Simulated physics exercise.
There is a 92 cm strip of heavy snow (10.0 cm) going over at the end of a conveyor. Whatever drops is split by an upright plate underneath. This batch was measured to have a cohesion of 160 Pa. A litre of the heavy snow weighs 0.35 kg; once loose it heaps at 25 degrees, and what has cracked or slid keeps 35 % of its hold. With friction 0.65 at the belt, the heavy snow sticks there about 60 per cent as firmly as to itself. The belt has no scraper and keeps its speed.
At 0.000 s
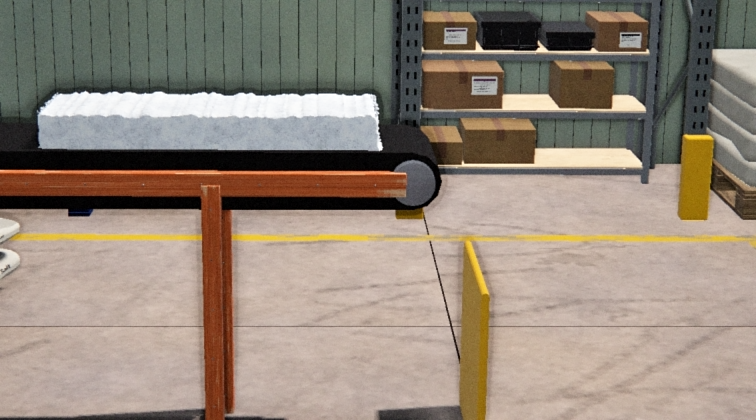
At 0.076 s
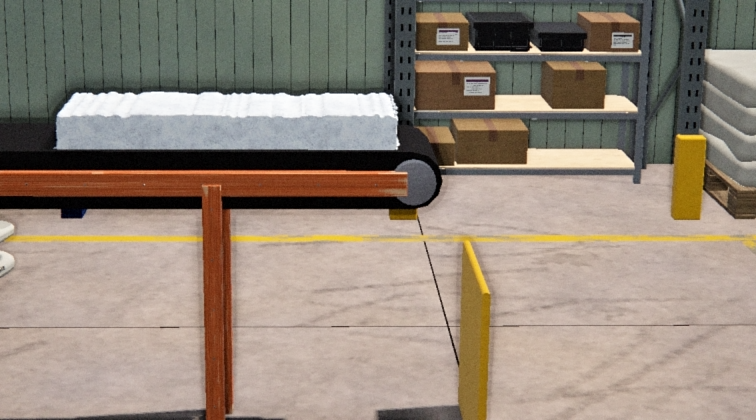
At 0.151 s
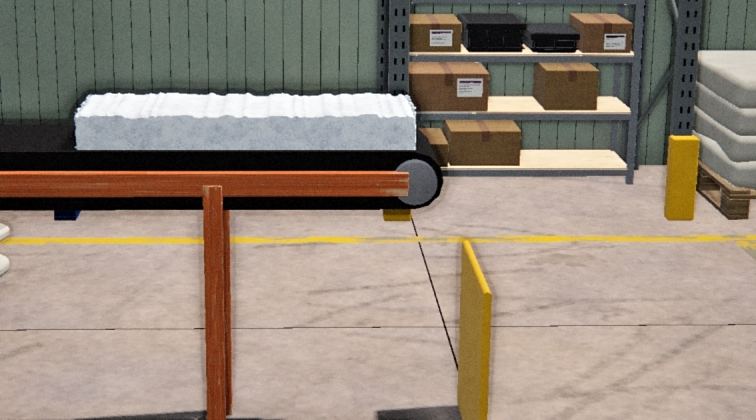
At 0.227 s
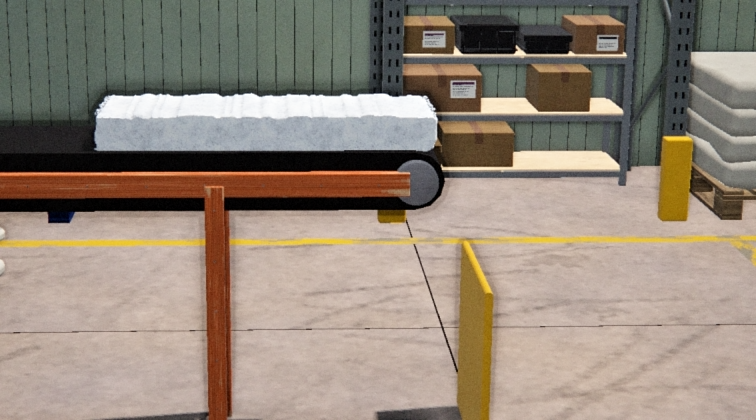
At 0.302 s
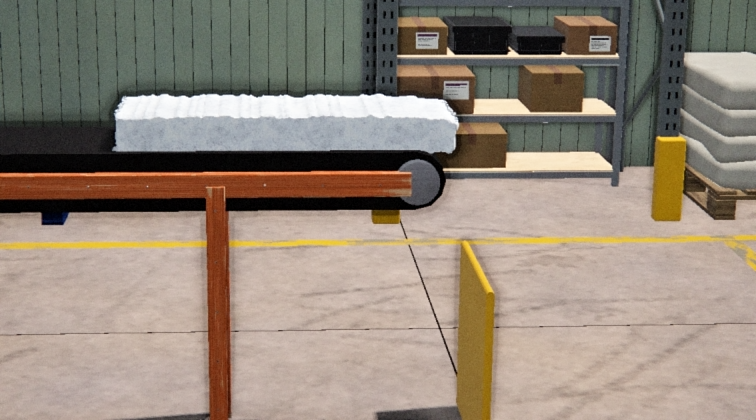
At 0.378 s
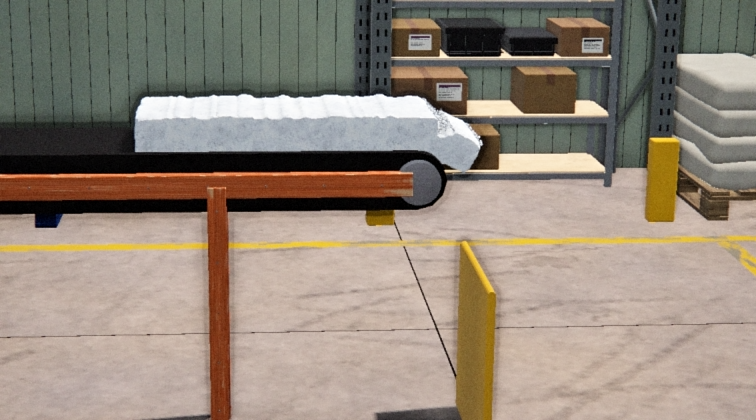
In the video, a long white block of snow rides to the right along a black conveyor belt in a warehouse, passes over the end roller, and its overhanging front end cracks and bends downward.
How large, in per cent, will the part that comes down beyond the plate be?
My estimate is about 85 per cent.
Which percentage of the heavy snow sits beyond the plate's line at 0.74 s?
About 22 %.
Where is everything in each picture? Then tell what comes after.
Front end of the heavy snow at (377, 119), in the first picture.
Front end of the heavy snow at (396, 149), in the second picture.
Front end of the heavy snow at (415, 119), in the third picture.
Front end of the heavy snow at (435, 124), 6 % of it past the top of the roller, in one piece, in the fourth picture.
Front end of the heavy snow at (456, 129), 11 % of it past the top of the roller, in one piece, in the fifth picture.
Front end of the heavy snow at (479, 150), 17 % of it past the top of the roller, cracking, in the sixth picture.
By 0.74 s, 22 % is beyond the plate's line.
By 1.17 s, 47 % is beyond the plate's line.
By 1.59 s, 71 % is beyond the plate's line.
By 2.02 s, 85 % is beyond the plate's line.
By 3.32 s, at the end, 85 % is beyond the plate's line.
